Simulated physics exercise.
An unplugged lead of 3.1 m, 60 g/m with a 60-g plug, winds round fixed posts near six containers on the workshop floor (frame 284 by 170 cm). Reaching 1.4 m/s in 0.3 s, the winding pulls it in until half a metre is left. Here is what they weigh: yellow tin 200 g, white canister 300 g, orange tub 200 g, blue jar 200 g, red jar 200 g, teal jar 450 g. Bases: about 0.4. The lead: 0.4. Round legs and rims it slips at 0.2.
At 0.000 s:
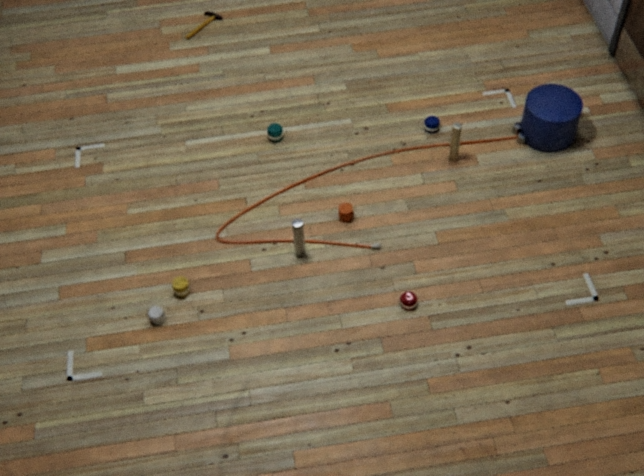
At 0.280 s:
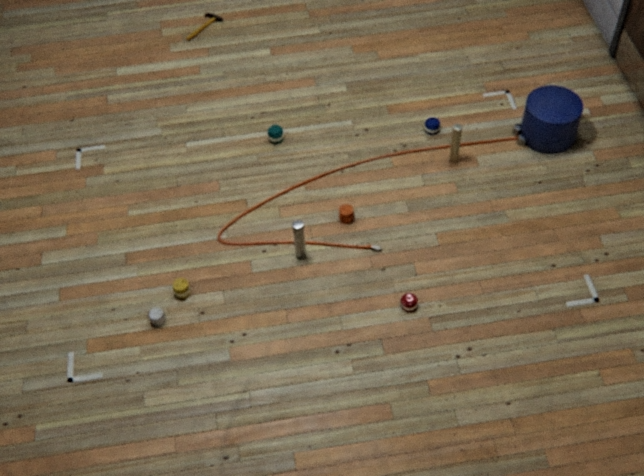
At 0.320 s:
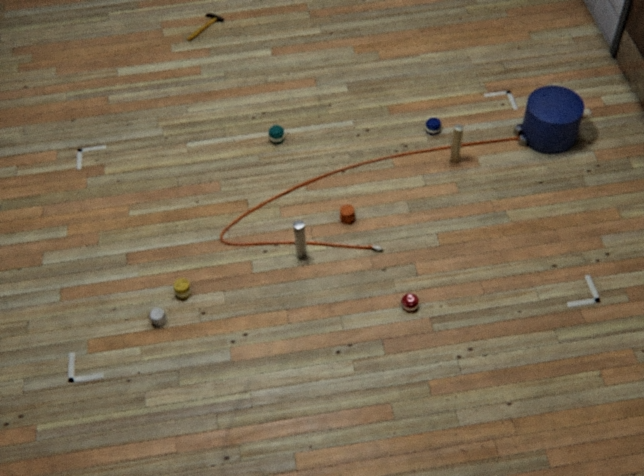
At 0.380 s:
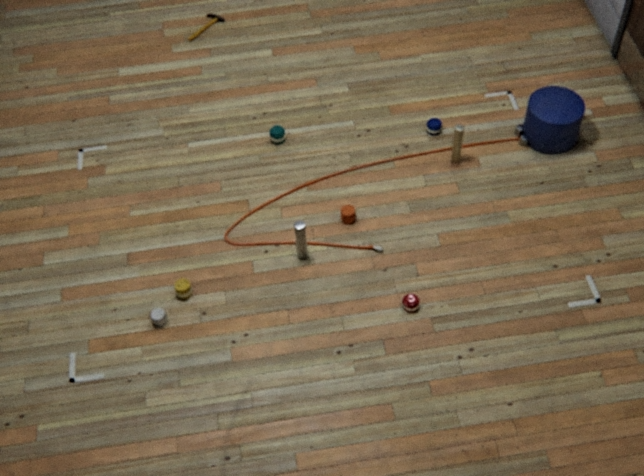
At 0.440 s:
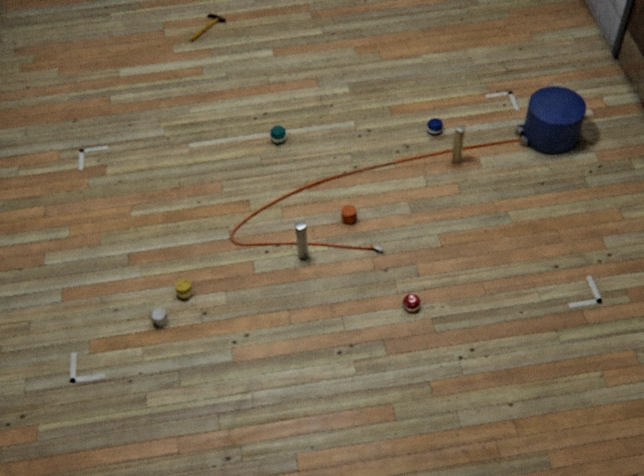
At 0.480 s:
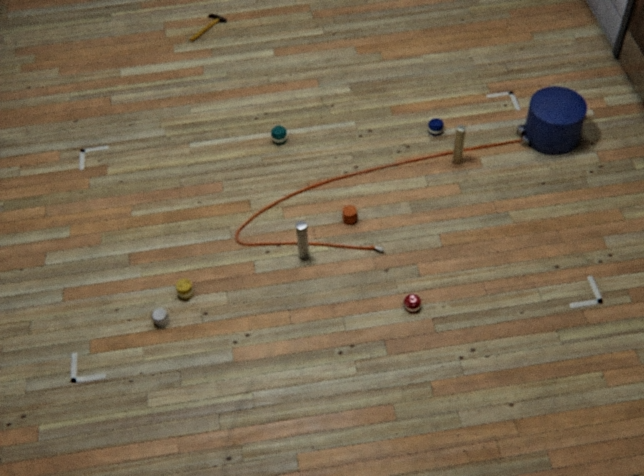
Orange lead shifting slightly rightward at its left bend between two upright posts, while the coloured tins and blue drum stay still.
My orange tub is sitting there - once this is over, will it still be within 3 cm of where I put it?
No, watch - it ends up somewhere new.
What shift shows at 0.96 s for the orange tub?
The orange tub has moved 0 cm.
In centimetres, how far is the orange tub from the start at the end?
Roughly orange tub 10 cm.
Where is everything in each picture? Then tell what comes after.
Orange tub (346, 208); posts (297, 223) (457, 126); lead runs through (482, 141) (388, 153) (294, 185) (217, 237) (317, 242), in the first frame.
Lead runs through (485, 142) (297, 186) (318, 243), in the second frame.
Lead runs through (488, 142) (300, 186) (319, 244), in the third frame.
Lead runs through (496, 141) (307, 185) (320, 244), in the fourth frame.
Lead runs through (506, 141) (317, 183) (321, 244), in the fifth frame.
Orange tub (350, 210); lead runs through (515, 141) (422, 158) (325, 182) (242, 227) (322, 244), in the sixth frame.
By 1.0 s, plug at (378, 249); nothing else has moved.
By 1.4 s, plug at (366, 237); orange tub 8 cm off its start.
By 1.9 s, plug at (409, 150); orange tub 12 cm off its start at (371, 210).
By 2.4 s, plug at (483, 134); orange tub 12 cm off its start.
By 3.2 s, plug at (485, 133); orange tub 12 cm off its start at (371, 210).
